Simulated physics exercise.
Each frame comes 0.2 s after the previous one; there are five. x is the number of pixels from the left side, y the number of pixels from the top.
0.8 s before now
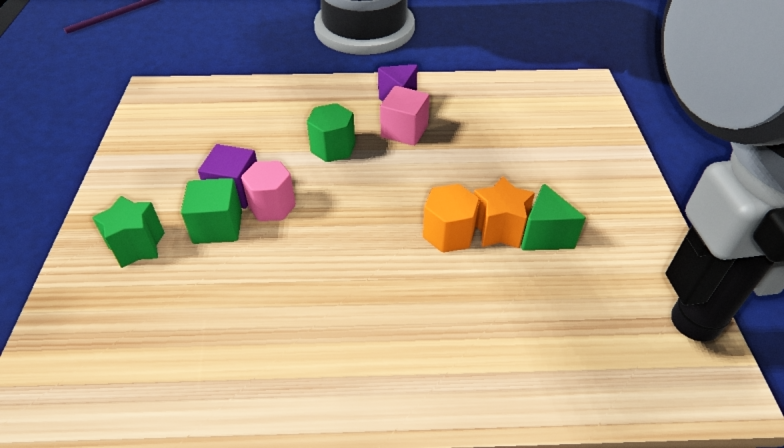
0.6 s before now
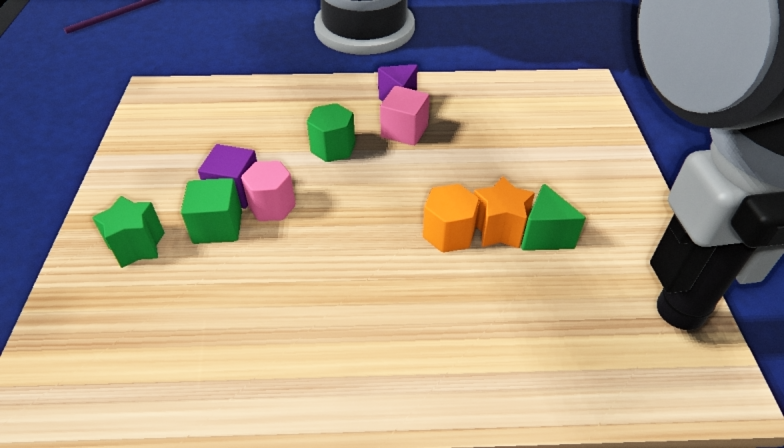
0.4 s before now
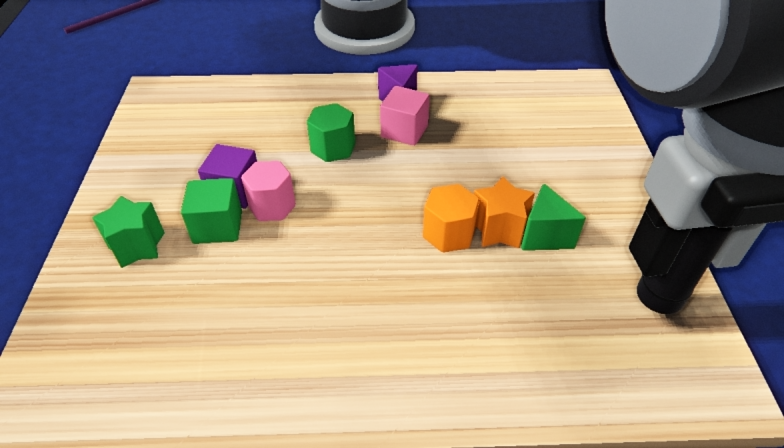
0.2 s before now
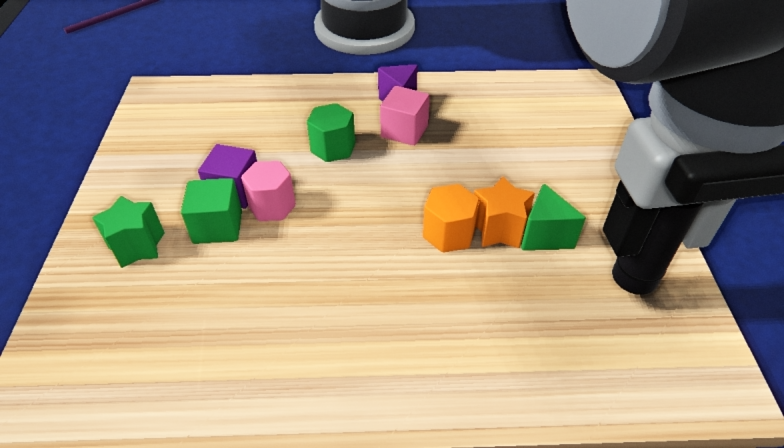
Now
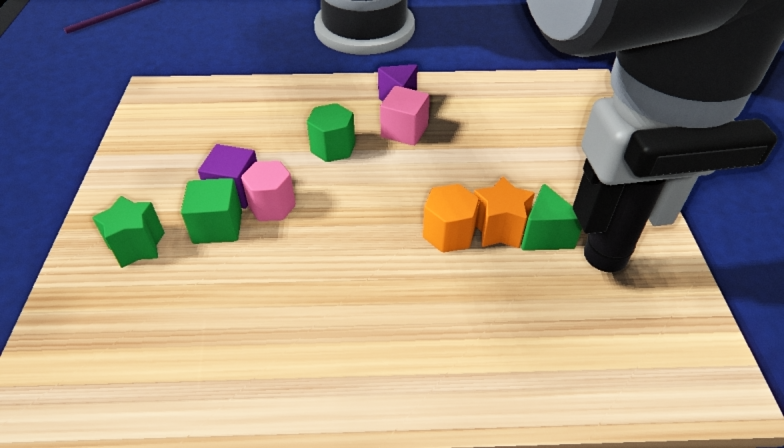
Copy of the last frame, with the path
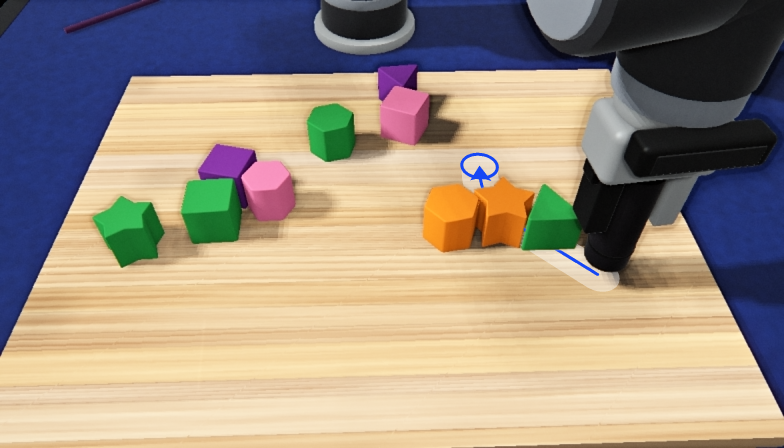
A grey and black robotic arm with a dark bar at its lower end works over a pale wooden board on a blue surface, seen from above at an angle. Green, purple and pink blocks sit at left and upper centre, with an orange hexagon, orange star and green triangle in a row right of centre. The arm slides steadily leftward and slightly up from the right edge, bringing the bar beside the triangle, while the blocks and camera stay still.
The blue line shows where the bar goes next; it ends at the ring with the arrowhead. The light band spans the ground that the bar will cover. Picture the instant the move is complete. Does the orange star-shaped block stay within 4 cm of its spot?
Answer: No.
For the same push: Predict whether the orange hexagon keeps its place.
Somewhere new.
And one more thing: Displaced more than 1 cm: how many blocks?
That's three or more.
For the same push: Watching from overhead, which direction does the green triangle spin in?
From above, clockwise.
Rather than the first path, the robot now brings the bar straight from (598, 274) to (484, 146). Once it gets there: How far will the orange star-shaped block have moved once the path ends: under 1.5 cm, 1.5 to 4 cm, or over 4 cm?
I reckon it covers between 1.5 and 4 cm.
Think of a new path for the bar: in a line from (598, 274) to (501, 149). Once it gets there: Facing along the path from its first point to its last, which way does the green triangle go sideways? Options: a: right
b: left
My pick is b.
The drawn path runs from (598, 274) over (541, 240) and (493, 206) to (480, 166).
The first path, step by step. One third of the way, bar (544, 221); orange star-shaped block (499, 189), turned 20° anticlockwise; green triangle (542, 179), turned 15° anticlockwise.
Two thirds of the way, bar (496, 187); orange hexagon (433, 199), turned 45° anticlockwise; orange star-shaped block (449, 165), turned 45° anticlockwise; green triangle (526, 160), turned 55° clockwise.
At the end, bar (482, 148); pink square block not moved; orange hexagon (433, 199), turned 45° anticlockwise; orange star-shaped block (439, 159), turned 75° anticlockwise; green triangle (527, 156), turned 80° clockwise.
